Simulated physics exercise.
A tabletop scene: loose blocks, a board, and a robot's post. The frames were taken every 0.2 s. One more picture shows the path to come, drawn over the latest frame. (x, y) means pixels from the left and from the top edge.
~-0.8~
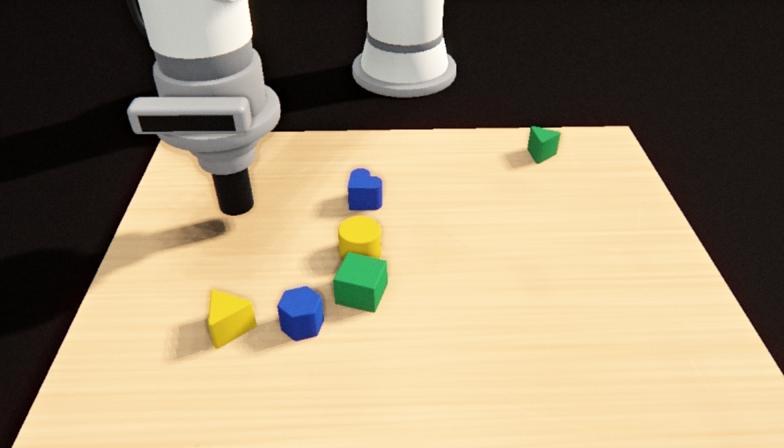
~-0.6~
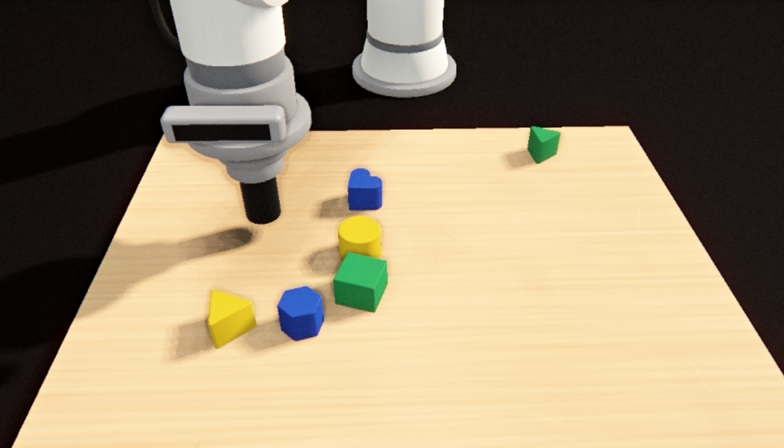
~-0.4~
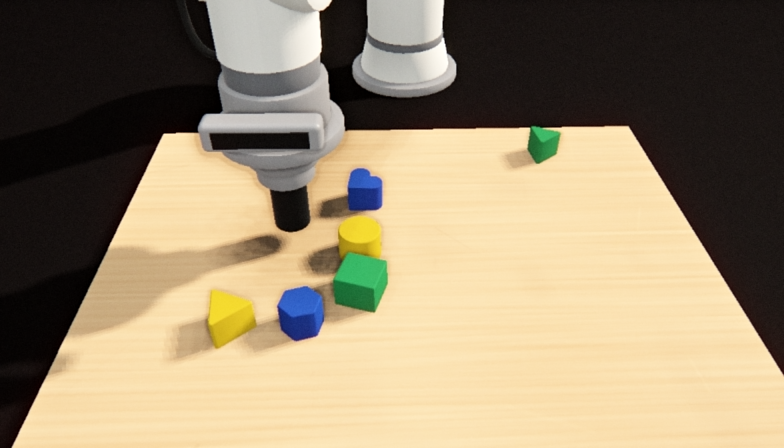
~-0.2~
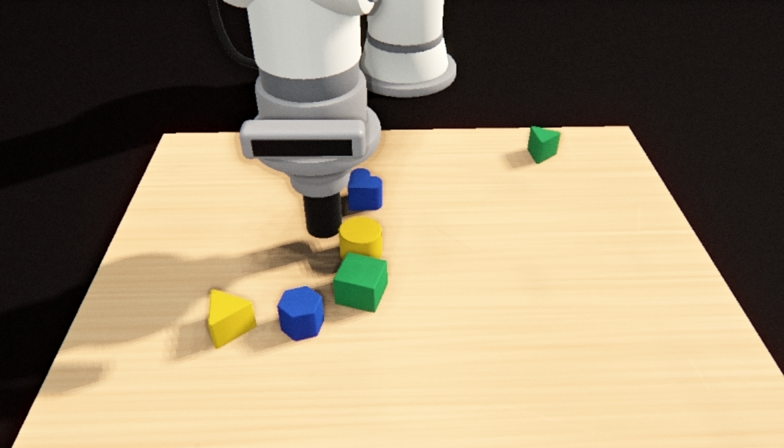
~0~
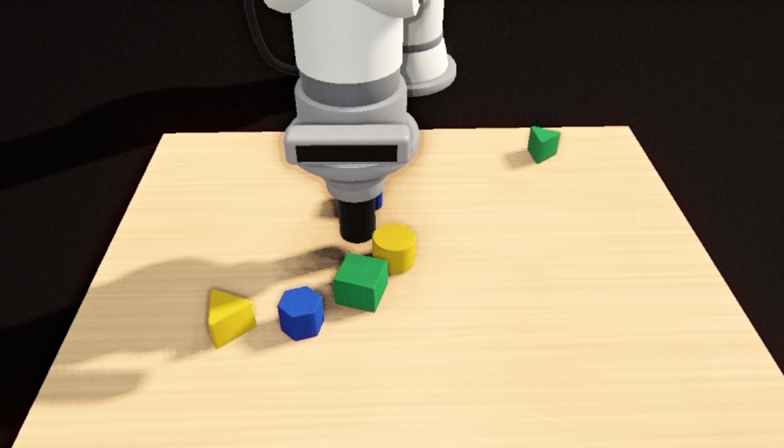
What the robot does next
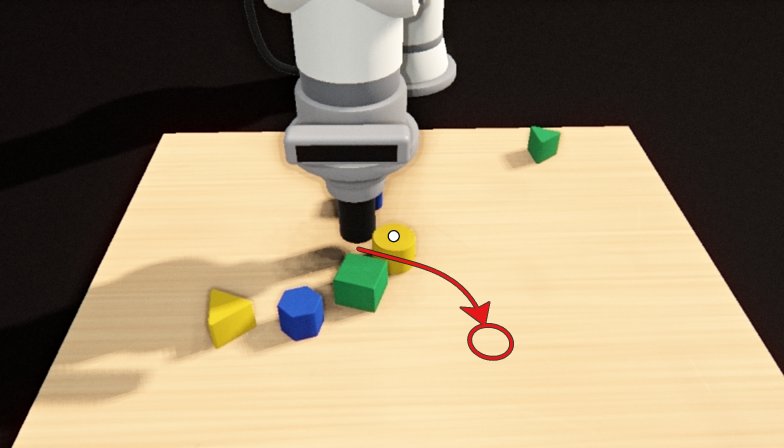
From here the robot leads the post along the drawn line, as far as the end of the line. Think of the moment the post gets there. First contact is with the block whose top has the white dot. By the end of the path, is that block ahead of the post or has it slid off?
I'd say the block whose top has the white dot has slipped off and sits beside or behind the post.
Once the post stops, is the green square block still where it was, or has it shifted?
Left in place.
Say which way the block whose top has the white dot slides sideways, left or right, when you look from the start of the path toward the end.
Well, taking the path from its start to its end as straight ahead, the block whose top has the white dot moves to the left.
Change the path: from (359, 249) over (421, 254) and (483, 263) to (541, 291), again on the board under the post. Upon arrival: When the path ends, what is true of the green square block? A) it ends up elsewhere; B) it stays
B (it stays)
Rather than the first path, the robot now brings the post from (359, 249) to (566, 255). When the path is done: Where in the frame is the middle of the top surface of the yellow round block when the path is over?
It is at (466, 257).
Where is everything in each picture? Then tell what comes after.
The first picture shows lower end of the post (237, 206), tops of blocks, green square block (361, 269), yellow round block (359, 229).
The second picture shows post (264, 214), blocks as before.
The third picture shows post (293, 222), blocks as before.
The fourth picture shows post (324, 228), blocks as before.
The fifth picture shows post (358, 232), green square block (361, 269), yellow round block (394, 236).
The drawn path runs from (359, 249) via (415, 264) and (466, 292), ending at (491, 341); the dot is on the yellow round block.
On the path given first. One third of the way, post (417, 248); yellow round block (455, 254).
Two thirds of the way, post (468, 276); yellow round block (512, 277).
At the end, post (493, 324); green square block not moved; yellow round block (527, 285).
